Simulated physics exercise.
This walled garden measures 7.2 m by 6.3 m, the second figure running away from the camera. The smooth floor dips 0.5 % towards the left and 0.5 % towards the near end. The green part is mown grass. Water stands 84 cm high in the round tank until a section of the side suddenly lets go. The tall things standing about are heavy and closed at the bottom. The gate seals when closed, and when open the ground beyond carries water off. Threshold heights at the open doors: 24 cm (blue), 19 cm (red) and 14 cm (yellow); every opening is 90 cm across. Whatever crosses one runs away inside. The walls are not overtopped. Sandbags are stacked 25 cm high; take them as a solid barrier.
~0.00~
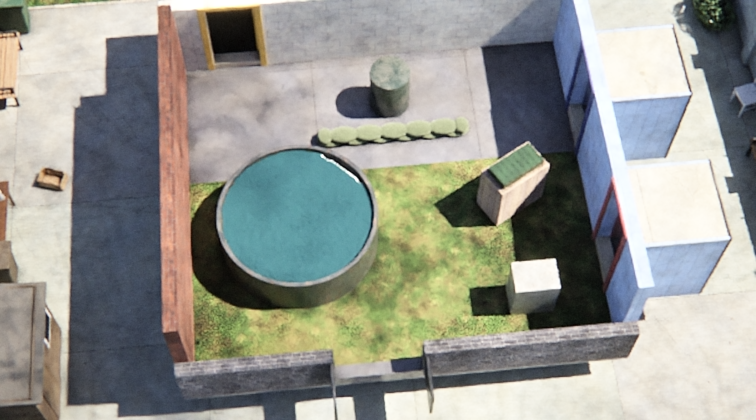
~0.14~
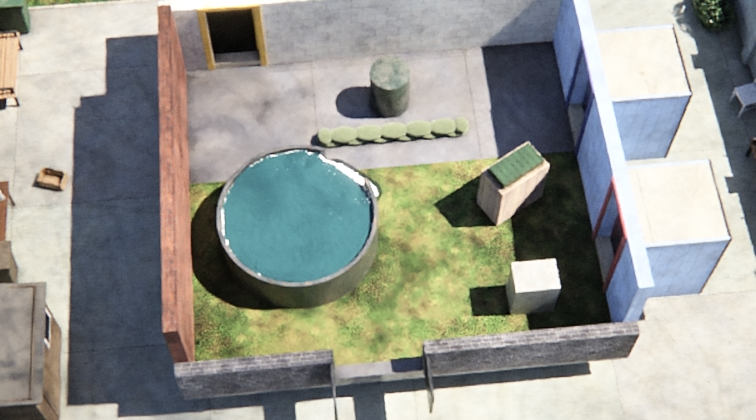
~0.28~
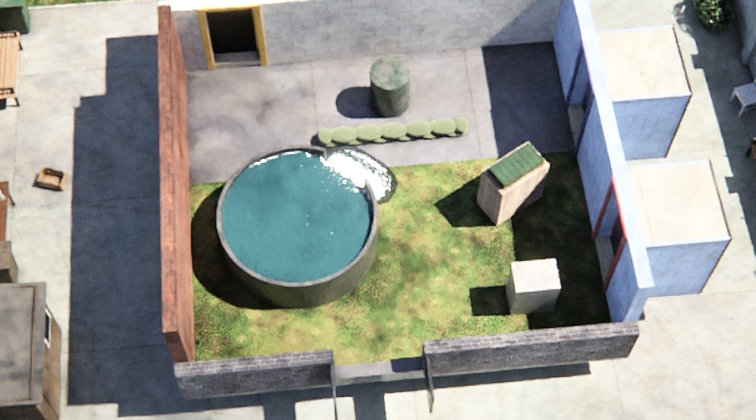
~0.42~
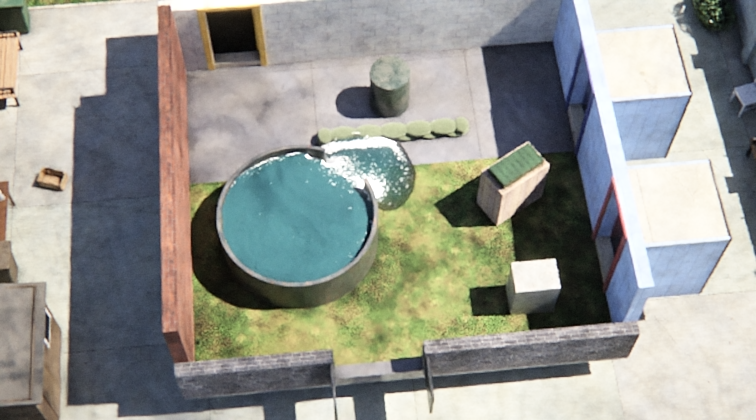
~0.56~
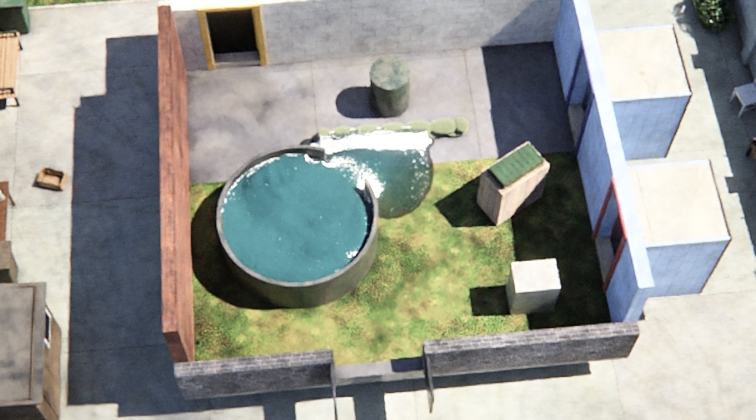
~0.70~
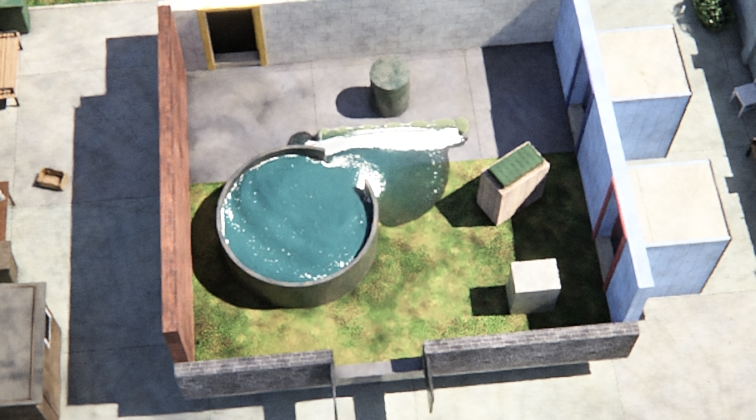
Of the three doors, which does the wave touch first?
It arrives first at the blue door.
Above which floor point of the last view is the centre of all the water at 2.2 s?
Near (343, 207).
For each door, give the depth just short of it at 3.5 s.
In cm: Blue 31, red 6, yellow 5.
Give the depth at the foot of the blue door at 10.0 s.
Roughly 13.5 cm deep.
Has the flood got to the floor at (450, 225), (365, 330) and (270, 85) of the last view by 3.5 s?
In that order: Wet, dry, flooded.
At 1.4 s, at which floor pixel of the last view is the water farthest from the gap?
Around (561, 120).
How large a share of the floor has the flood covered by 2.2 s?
Some 50 per cent of it.
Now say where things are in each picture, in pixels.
Still water, 84 cm deep, in the round tank at (298, 215), in the first picture.
The front is at (329, 164), 0.6 m from the gap at (347, 180); 0.3 m2 of floor is under water; 84 cm left at the back of the round tank, in the second picture.
Water pours out at (347, 181) and has run 0.9 m, to (335, 150); deepest outside 54 cm, 84 cm at the round tank's back, in the third picture.
The front is at (399, 147), 1.3 m from the gap at (347, 182); 1.7 m2 of floor is under water; 84 cm left at the back of the round tank, in the fourth picture.
Water pours out at (347, 181) and has run 1.8 m, to (430, 142); deepest outside 48 cm, 84 cm at the round tank's back, in the fifth picture.
Water pours out at (347, 181) and has run 2.4 m, to (462, 139); deepest outside 53 cm, 84 cm at the round tank's back, in the sixth picture.
After 1.4 s water covers 30 % of the floor and is deepest (51 cm) near (364, 153); blue door reached at 1.3 s, red door not reached, yellow door not reached.
After 2.2 s water covers 50 % of the floor and is deepest (44 cm) near (364, 153); blue door reached at 1.3 s, red door not reached, yellow door not reached.
After 3.5 s water covers 70 % of the floor and is deepest (38 cm) near (354, 154); blue door reached at 1.3 s, red door reached at 2.6 s, yellow door reached at 2.6 s.
After 6.0 s water covers 85 % of the floor and is deepest (26 cm) near (354, 154); blue door reached at 1.3 s, red door reached at 2.6 s, yellow door reached at 2.6 s.
After 10.0 s water covers 95 % of the floor and is deepest (18 cm) near (187, 72); blue door reached at 1.3 s, red door reached at 2.6 s, yellow door reached at 2.6 s.
